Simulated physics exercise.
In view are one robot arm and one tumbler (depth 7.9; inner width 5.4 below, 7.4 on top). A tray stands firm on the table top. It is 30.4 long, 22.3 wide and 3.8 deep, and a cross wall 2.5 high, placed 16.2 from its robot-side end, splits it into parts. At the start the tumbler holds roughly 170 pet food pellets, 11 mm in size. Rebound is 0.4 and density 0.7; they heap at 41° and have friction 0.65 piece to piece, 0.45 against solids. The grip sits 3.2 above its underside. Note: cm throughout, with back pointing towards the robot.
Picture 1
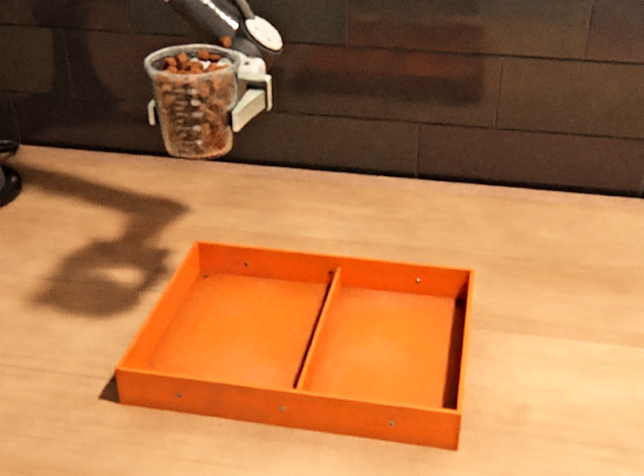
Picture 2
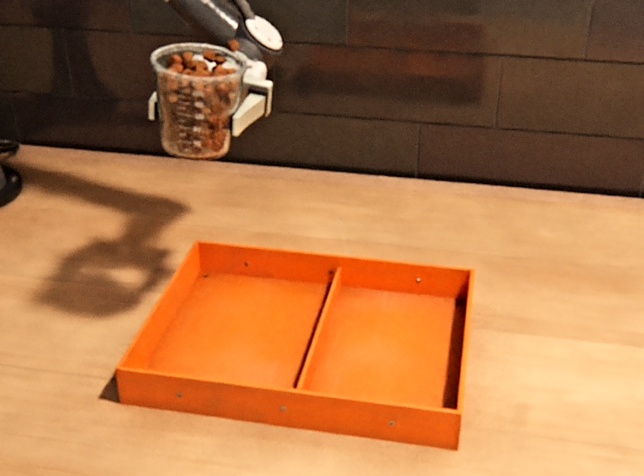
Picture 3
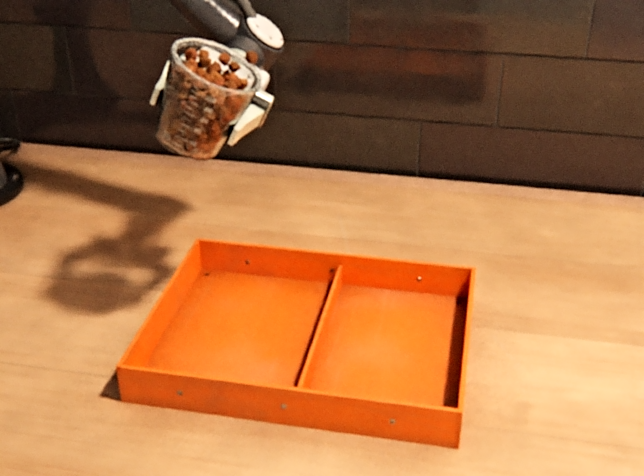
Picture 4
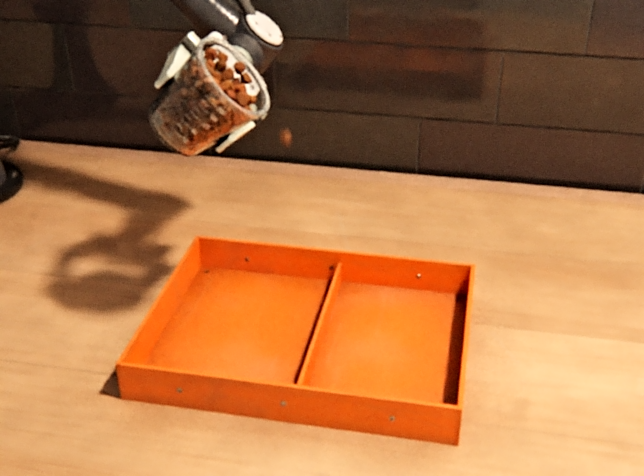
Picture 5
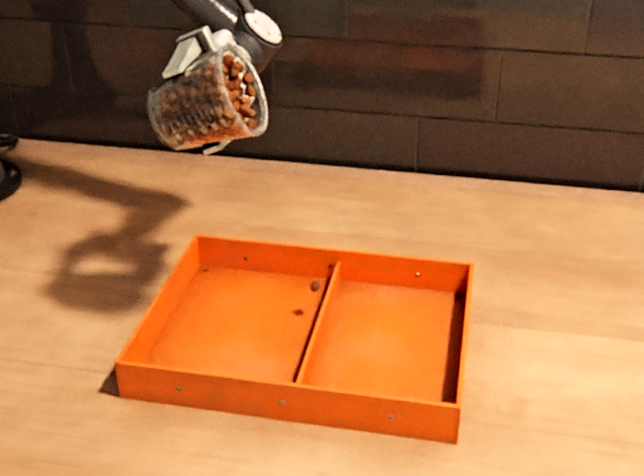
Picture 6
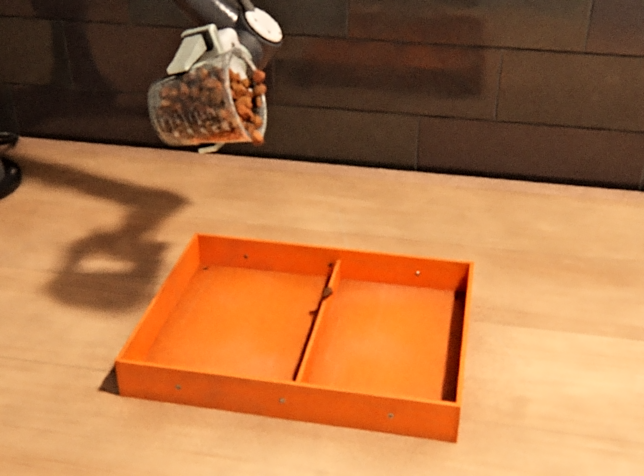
To begin with, a robot arm holds a clear cup of brown pellets nearly upright above an orange tray split by a divider. The arm then tilts the cup steadily to the right, and a stray pellet drops out. By the end, the cup lies almost on its side, still full of pellets.
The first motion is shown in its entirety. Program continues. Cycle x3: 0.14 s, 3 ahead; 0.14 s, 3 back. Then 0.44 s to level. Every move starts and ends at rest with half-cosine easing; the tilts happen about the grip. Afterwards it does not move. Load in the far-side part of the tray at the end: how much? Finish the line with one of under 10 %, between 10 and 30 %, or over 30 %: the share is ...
The share is between 10 and 30 %.
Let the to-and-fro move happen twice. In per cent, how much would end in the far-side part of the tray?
That share would be near 15 percent.
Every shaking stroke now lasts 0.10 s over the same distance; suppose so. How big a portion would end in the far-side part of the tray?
About 40 per cent, then.
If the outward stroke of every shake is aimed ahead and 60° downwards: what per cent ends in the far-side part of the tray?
You'd expect near 5 percent of it there.
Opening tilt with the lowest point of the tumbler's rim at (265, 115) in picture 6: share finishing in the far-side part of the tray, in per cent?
Roughly 5 per cent.
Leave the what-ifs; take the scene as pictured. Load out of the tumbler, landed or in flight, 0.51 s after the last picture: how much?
About 25 per cent.
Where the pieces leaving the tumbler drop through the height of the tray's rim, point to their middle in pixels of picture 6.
I'd say somewhere around (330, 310).
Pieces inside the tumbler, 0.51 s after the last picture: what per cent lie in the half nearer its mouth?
I'd say close to 50 per cent.
Then, 0.51 s after the last picture, tilted 73° forward, highest piece 26 above the table; 125 in the tumbler, 20 in the robot-side part, 17 in the far-side part, 8 in flight or on a rim.
Then, 1.02 s after the last picture, tilted 46° forward, highest piece 27 above the table; 118 in the tumbler, 28 in the far-side part, 24 in the robot-side part.
Then, 1.48 s after the last picture, level, highest piece 29 above the table; 118 in the tumbler, 28 in the far-side part, 24 in the robot-side part.
Then, 2.53 s after the last picture, level, highest piece 29 above the table; 118 in the tumbler, 28 in the far-side part, 24 in the robot-side part.
Final count, 118 in the tumbler, 28 in the far-side part, 24 in the robot-side part. That is 16 % in the far-side part of the tray.
